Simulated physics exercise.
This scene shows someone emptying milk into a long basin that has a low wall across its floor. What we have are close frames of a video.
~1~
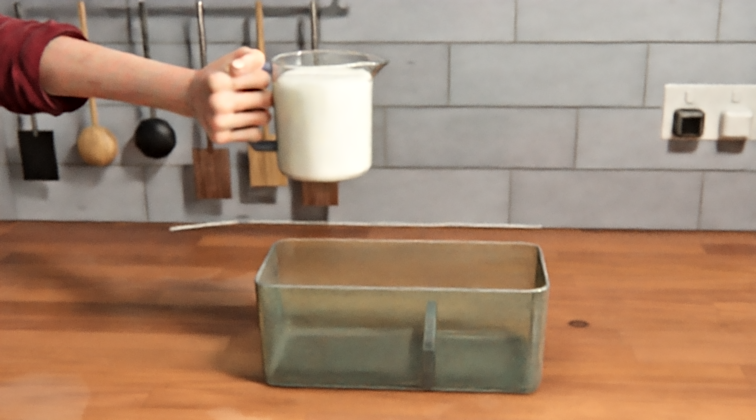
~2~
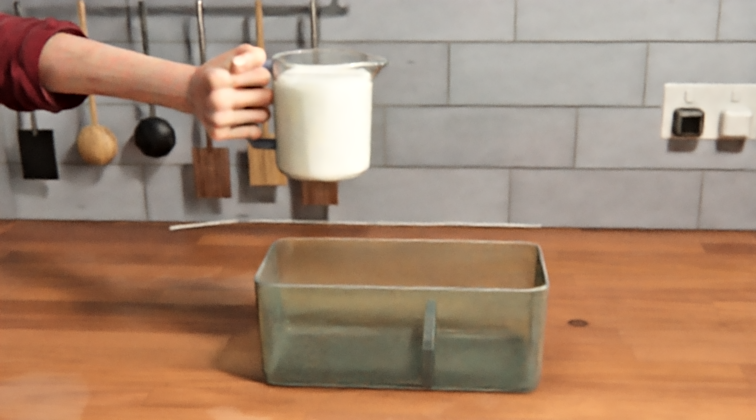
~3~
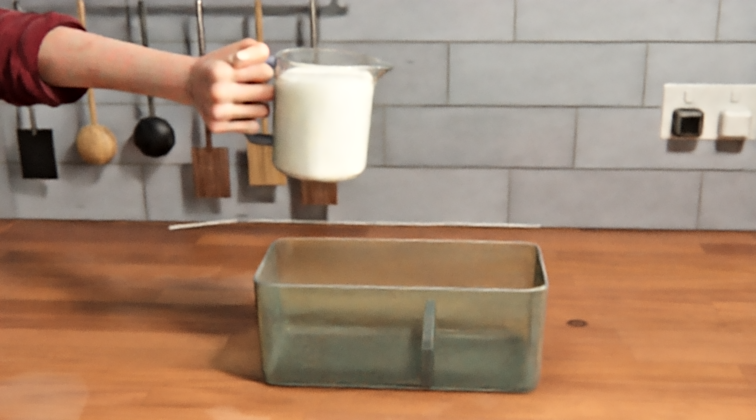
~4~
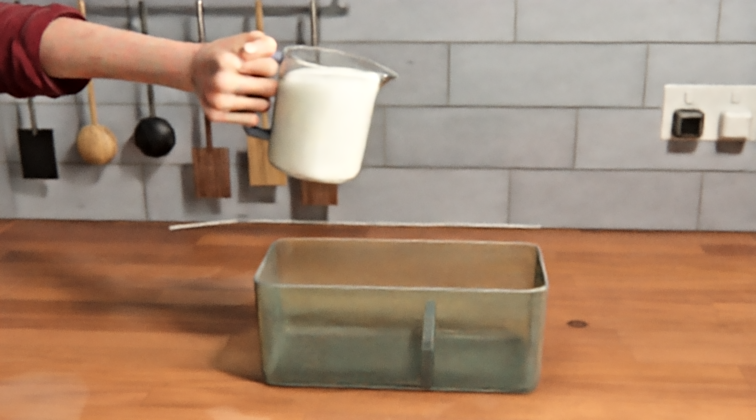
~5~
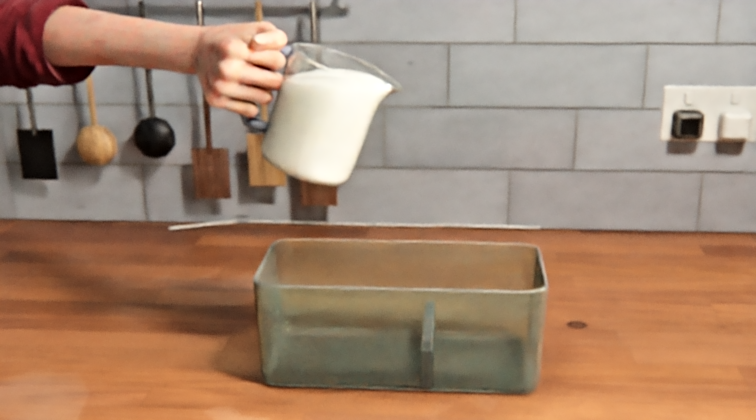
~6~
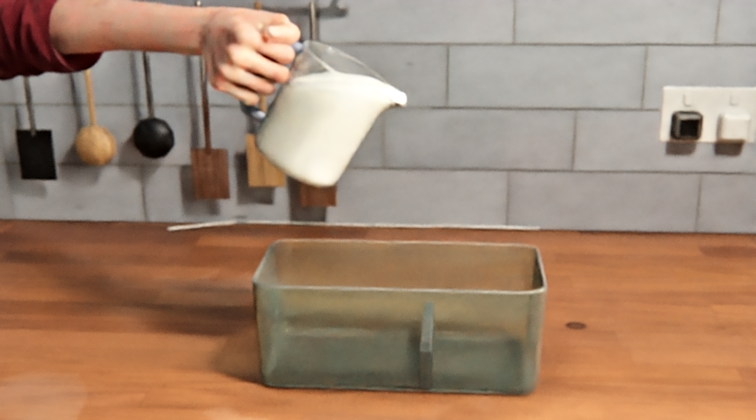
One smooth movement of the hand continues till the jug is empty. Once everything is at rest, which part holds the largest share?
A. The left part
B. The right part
Option B: The right part.
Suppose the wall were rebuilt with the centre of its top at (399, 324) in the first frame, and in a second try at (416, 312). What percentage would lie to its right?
Record: Case 1 near 95 %, case 2 near 95 %.
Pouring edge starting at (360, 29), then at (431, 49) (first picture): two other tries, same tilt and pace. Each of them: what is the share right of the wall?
The first start yields 60 per cent, the second 65 per cent.
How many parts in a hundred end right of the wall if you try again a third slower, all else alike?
Some 85 per cent.
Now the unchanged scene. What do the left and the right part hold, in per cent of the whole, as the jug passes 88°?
On the left 0 per cent, on the right 15 per cent.
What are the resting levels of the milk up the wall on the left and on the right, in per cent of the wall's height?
About 10 left, about 90 right.
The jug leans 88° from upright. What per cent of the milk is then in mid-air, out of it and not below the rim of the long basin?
Around 25 in a hundred.
A moment on, the tilt is 88° and 62 per cent is still to pour, 0 is left of the wall and 13 right of it.
Next, the tilt is 106° and 16 per cent is still to pour, 3 is left of the wall and 62 right of it.
Then the tilt is 106° and 2 per cent is still to pour, 11 is left of the wall and 83 right of it.
Later the tilt is 106° and 0 per cent is still to pour, 14 is left of the wall and 84 right of it.
Finally, 15 per cent lies left of the wall, 84 right of it and 1 outside.
